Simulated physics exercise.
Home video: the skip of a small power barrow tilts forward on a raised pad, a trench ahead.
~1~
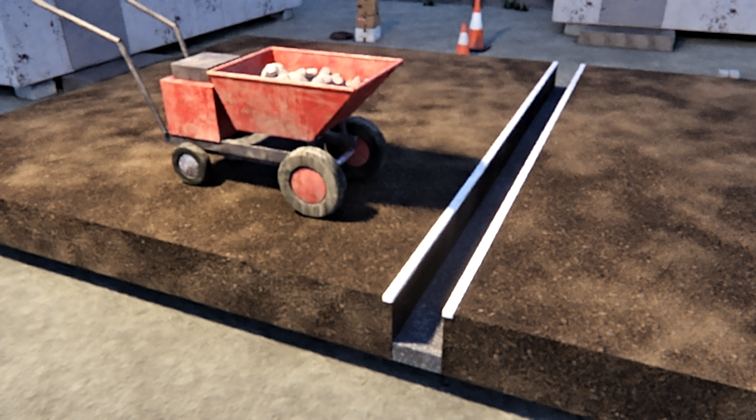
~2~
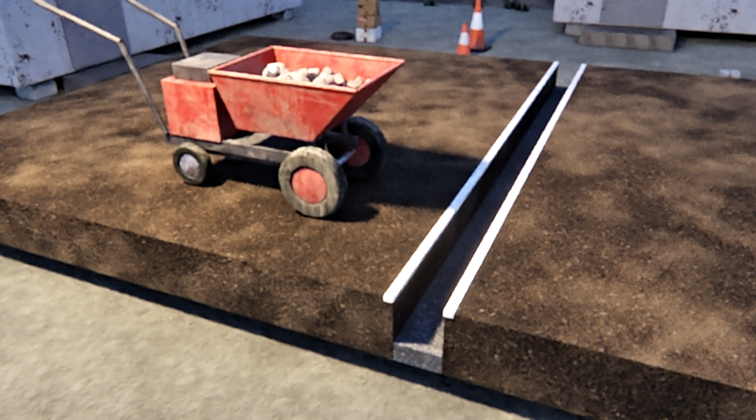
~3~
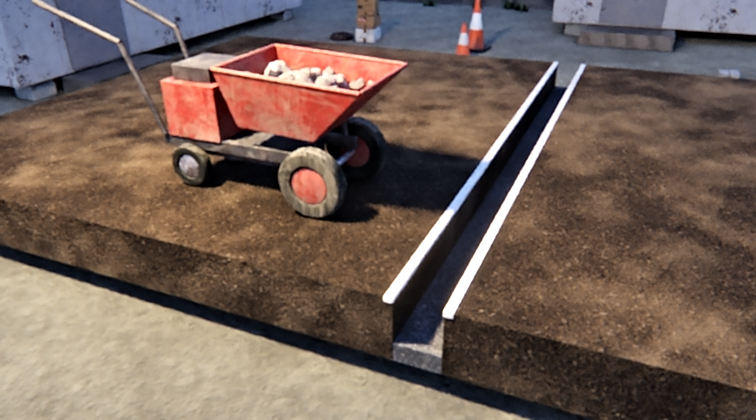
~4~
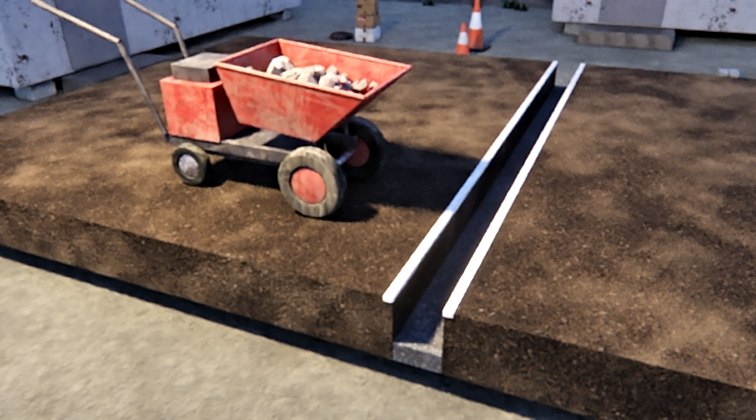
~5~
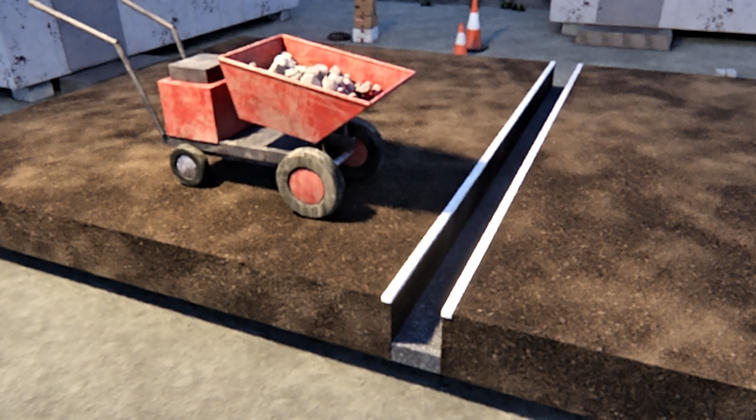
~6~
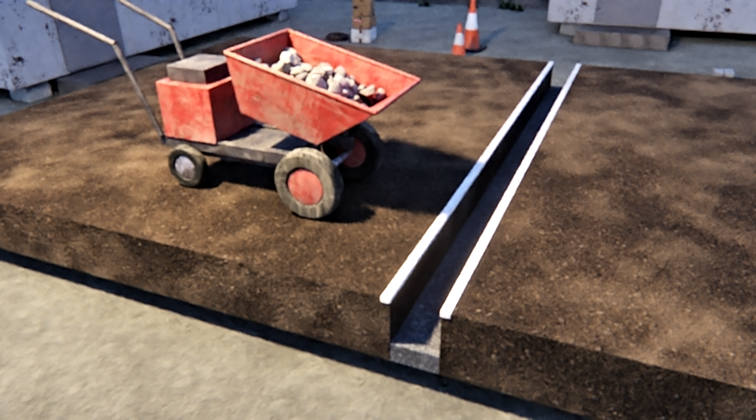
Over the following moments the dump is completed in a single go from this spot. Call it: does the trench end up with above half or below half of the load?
It ends up with above half.
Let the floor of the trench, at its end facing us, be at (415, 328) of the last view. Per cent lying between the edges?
Estimate: Approx. 60 per cent.
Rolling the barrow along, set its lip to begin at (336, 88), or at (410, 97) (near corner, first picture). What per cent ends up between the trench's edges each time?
50 % and 0 %.
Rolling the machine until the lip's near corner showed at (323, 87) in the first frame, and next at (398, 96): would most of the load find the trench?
A minority / a minority.
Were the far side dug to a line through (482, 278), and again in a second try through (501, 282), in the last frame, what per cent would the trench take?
Roughly 80 per cent, and 80 per cent.
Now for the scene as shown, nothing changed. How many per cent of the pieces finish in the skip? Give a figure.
Around 20 %.
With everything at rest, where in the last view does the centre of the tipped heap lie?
About pixel (464, 241).
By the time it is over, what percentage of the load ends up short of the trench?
I'd put it at some 5 per cent of the load.
Shortly afterwards, skip tipped steeply; the whole lot in the skip.
Next, skip tipped steeply; the bulk in the skip; only a few short of the trench; a little in or heaped over the trench; only a few falling.
Some moments later, skip tipped right over; near a quarter in the skip; a little short of the trench; near two thirds in or heaped over the trench; only a few beyond it.
In the end, skip tipped right over; near a quarter in the skip; a little short of the trench; the bulk in or heaped over the trench; only a few beyond it.
